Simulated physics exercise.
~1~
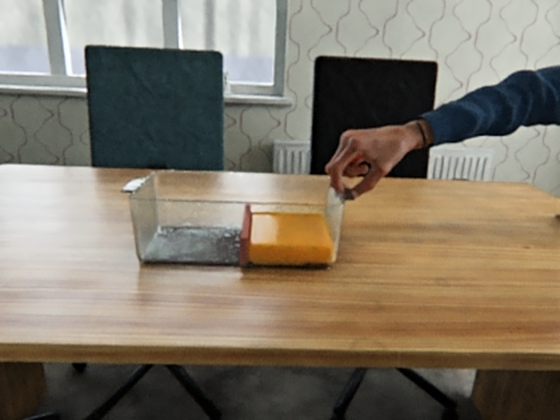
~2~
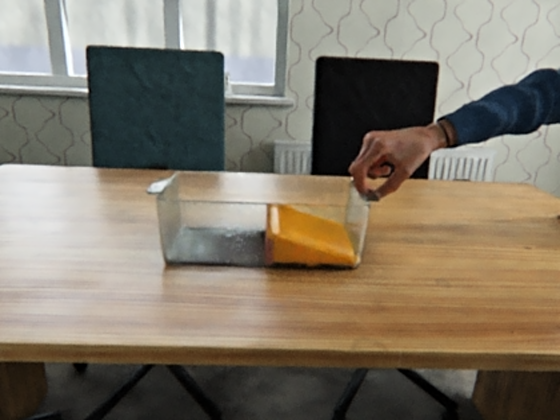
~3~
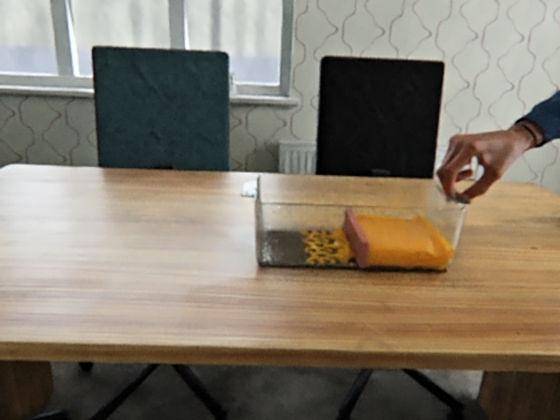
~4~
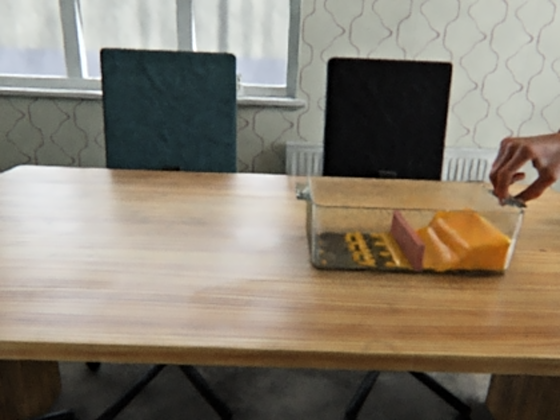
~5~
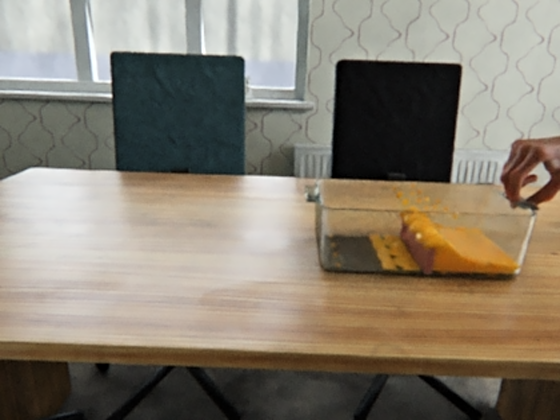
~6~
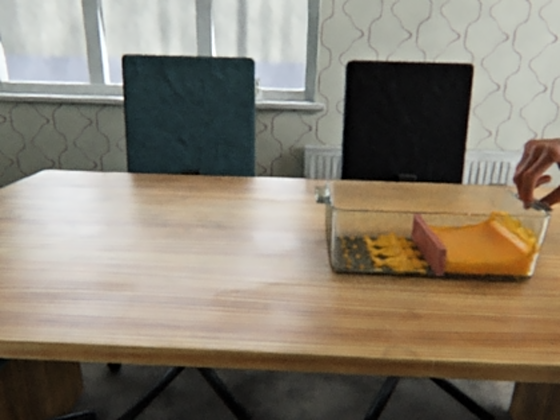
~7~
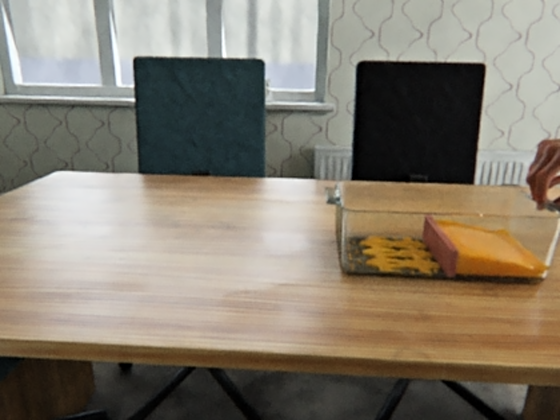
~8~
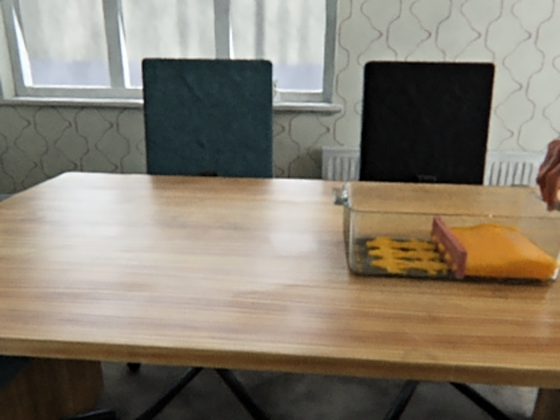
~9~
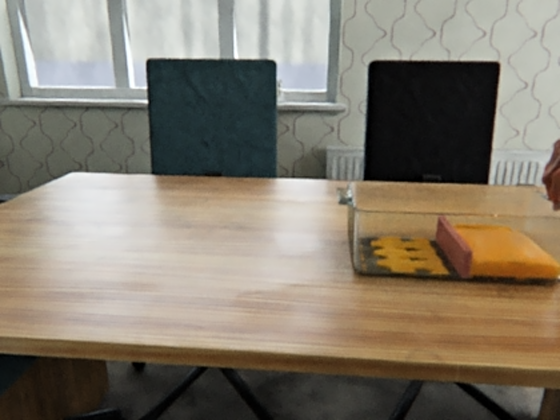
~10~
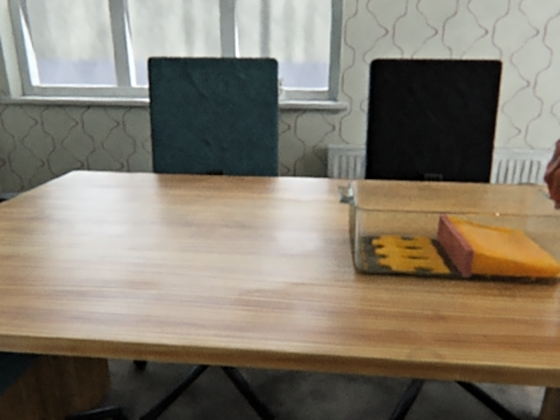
A glass box slides right by hand, its orange juice sloshing partly over the divider leftward.
